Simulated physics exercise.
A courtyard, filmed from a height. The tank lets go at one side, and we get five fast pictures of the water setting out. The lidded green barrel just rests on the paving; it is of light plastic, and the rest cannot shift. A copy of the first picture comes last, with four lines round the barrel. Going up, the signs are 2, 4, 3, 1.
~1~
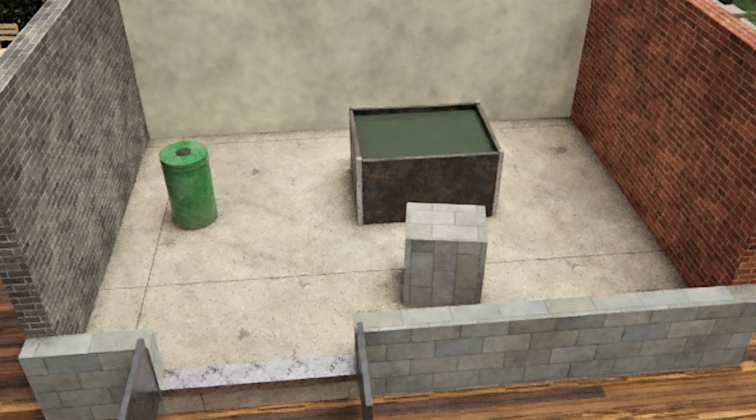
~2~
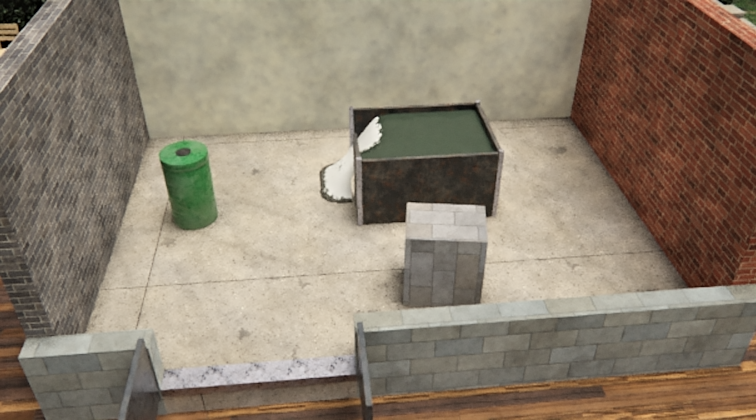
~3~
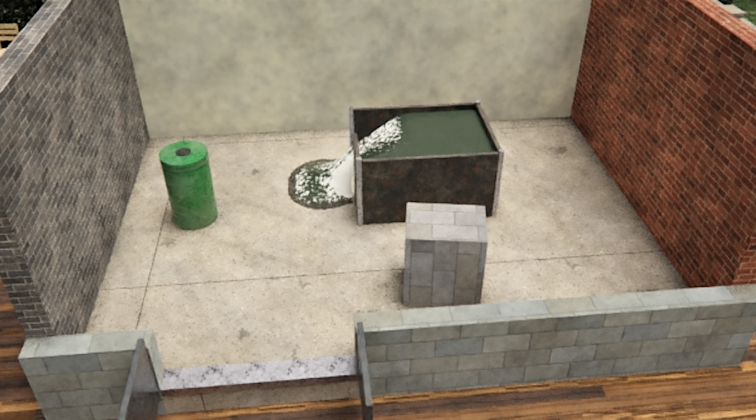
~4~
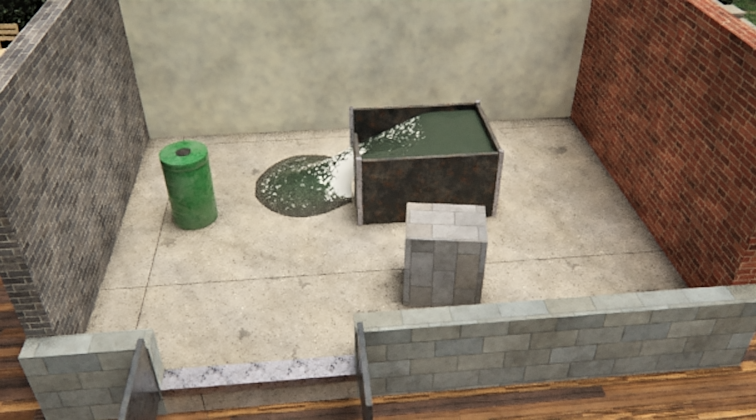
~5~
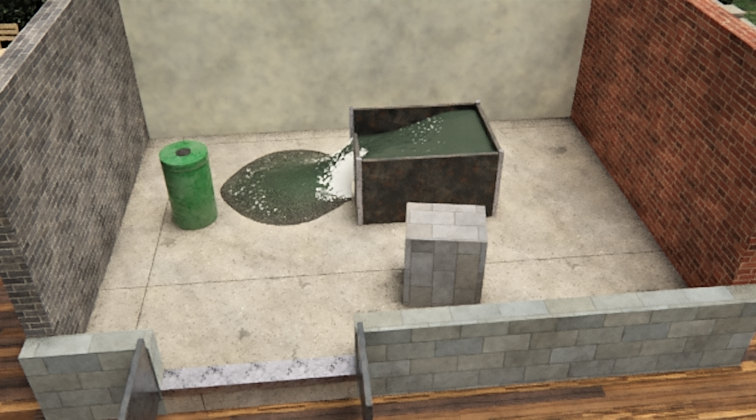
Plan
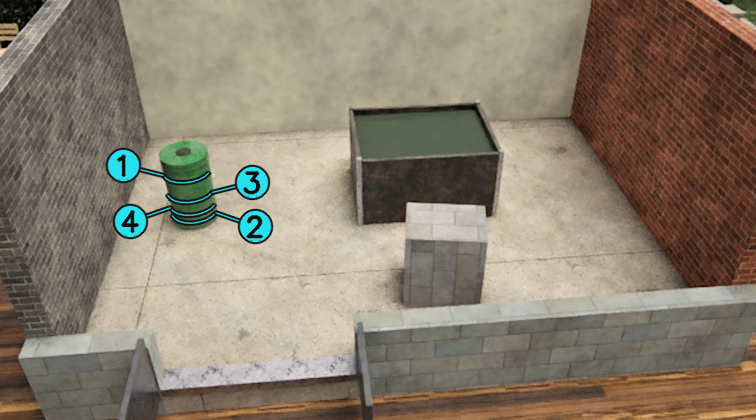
Dark green water pours from the left side of a full, dark-walled tank and spreads leftward across the pale floor in a widening pool flecked with white foam, while the level inside drops nearest the opening. Seen from a fixed height, the walled yard has grey brick at left and red brick at right. A green barrel stands left, a grey block in front of the tank, both still.
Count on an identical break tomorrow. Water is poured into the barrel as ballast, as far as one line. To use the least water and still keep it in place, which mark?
The answer is line 3.
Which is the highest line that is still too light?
That would be 4.
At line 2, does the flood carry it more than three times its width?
Yes, it does.
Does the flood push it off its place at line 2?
Yes.
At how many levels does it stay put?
Two of them.
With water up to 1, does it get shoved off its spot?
No, that is safe.
In cyan, 1 at (184, 182); 2 at (192, 223); 3 at (188, 202); 4 at (190, 215); from the bottom up 2, 4, 3, 1.
Choosing 1, it does not move.
Choosing 2, it is pushed about 5 times its own width away.
Choosing 3, it does not move.
Choosing 4, it is pushed about its own width away.
